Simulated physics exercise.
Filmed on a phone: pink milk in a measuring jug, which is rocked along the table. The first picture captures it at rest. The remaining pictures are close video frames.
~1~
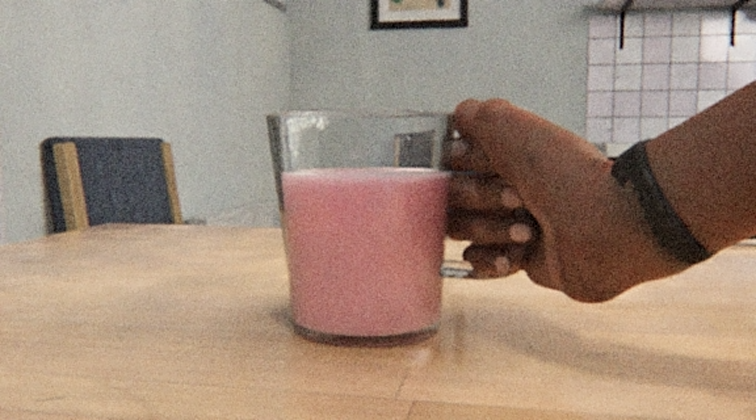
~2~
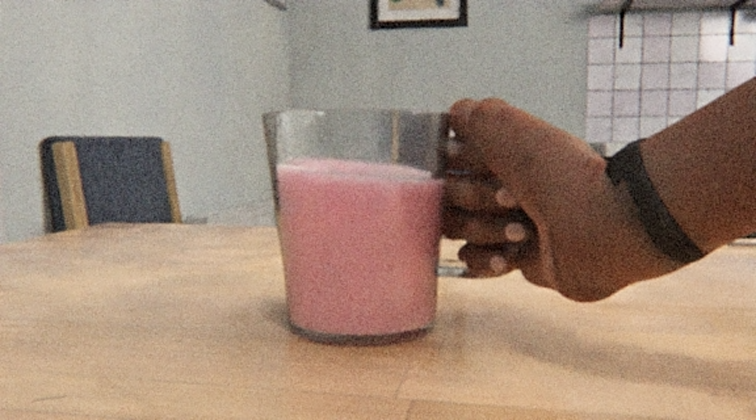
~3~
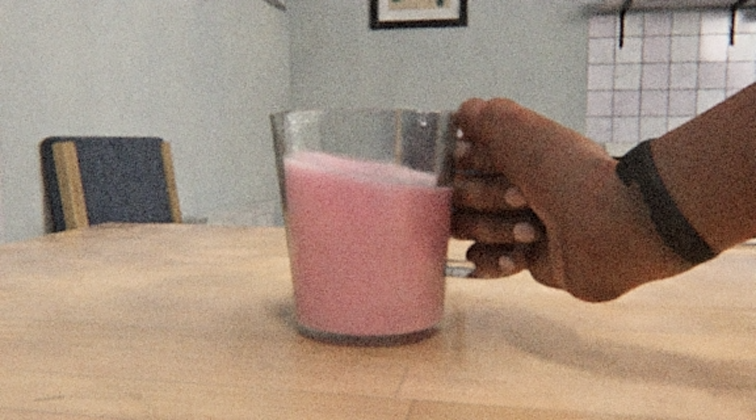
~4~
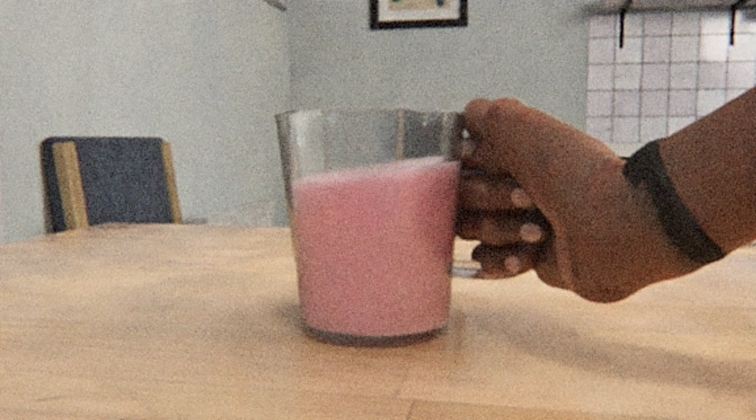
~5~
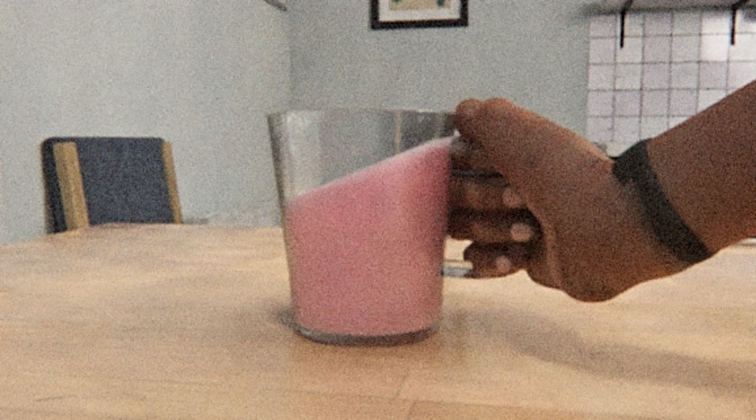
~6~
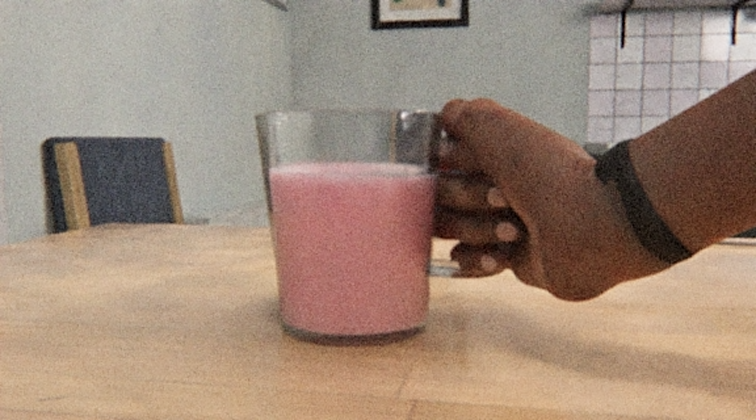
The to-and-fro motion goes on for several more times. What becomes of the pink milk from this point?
My guess is the liquid is going to run over the sides.
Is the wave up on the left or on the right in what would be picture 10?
Towards the right portion.
Shortly, the highest wave so far goes over the rim.
At the finish, the highest wave so far goes over the rim; some is on the top.
